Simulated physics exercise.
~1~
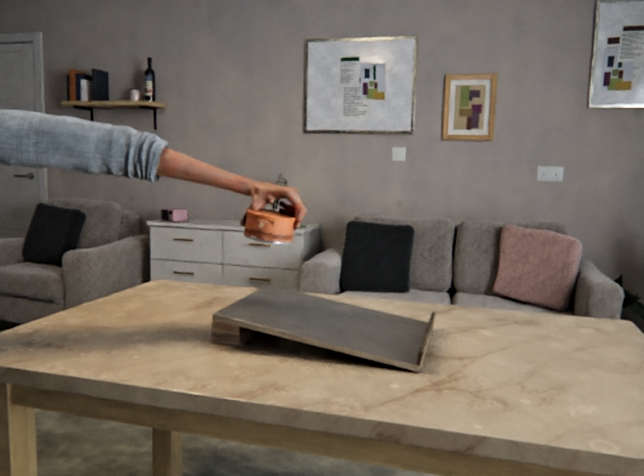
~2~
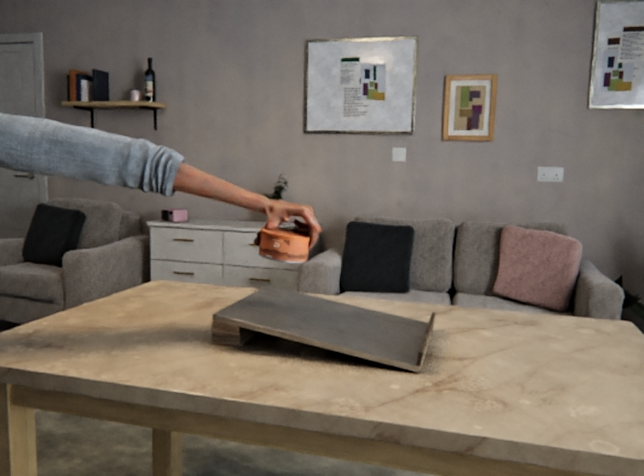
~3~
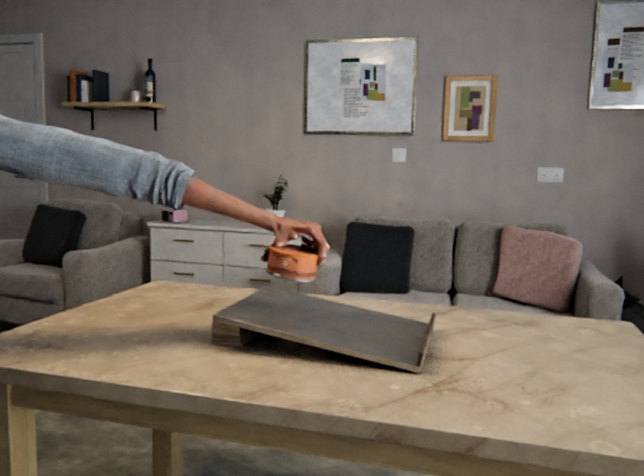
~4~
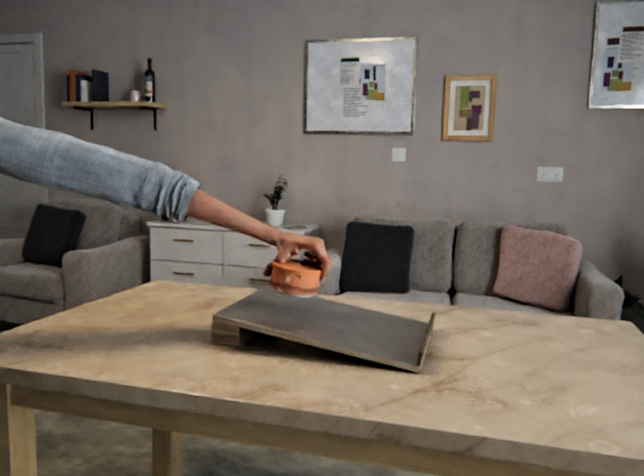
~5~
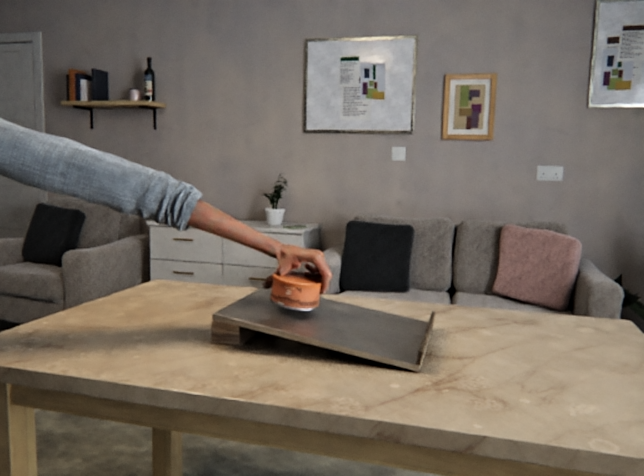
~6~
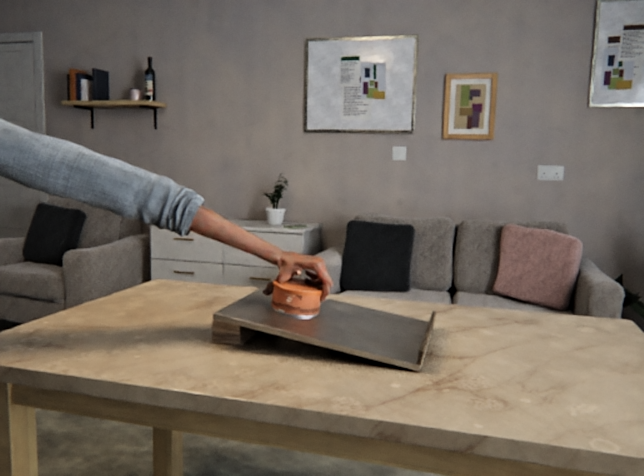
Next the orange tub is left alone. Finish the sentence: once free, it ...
Once free, it stays in place.
Then, 0.30 s on from there, no change.
Then, 0.70 s on from there, orange tub resting near (297, 297).
In the end, it is unmoved. At the end, from the last picture's camera, orange tub near (297, 297). The orange tub remains at rest.
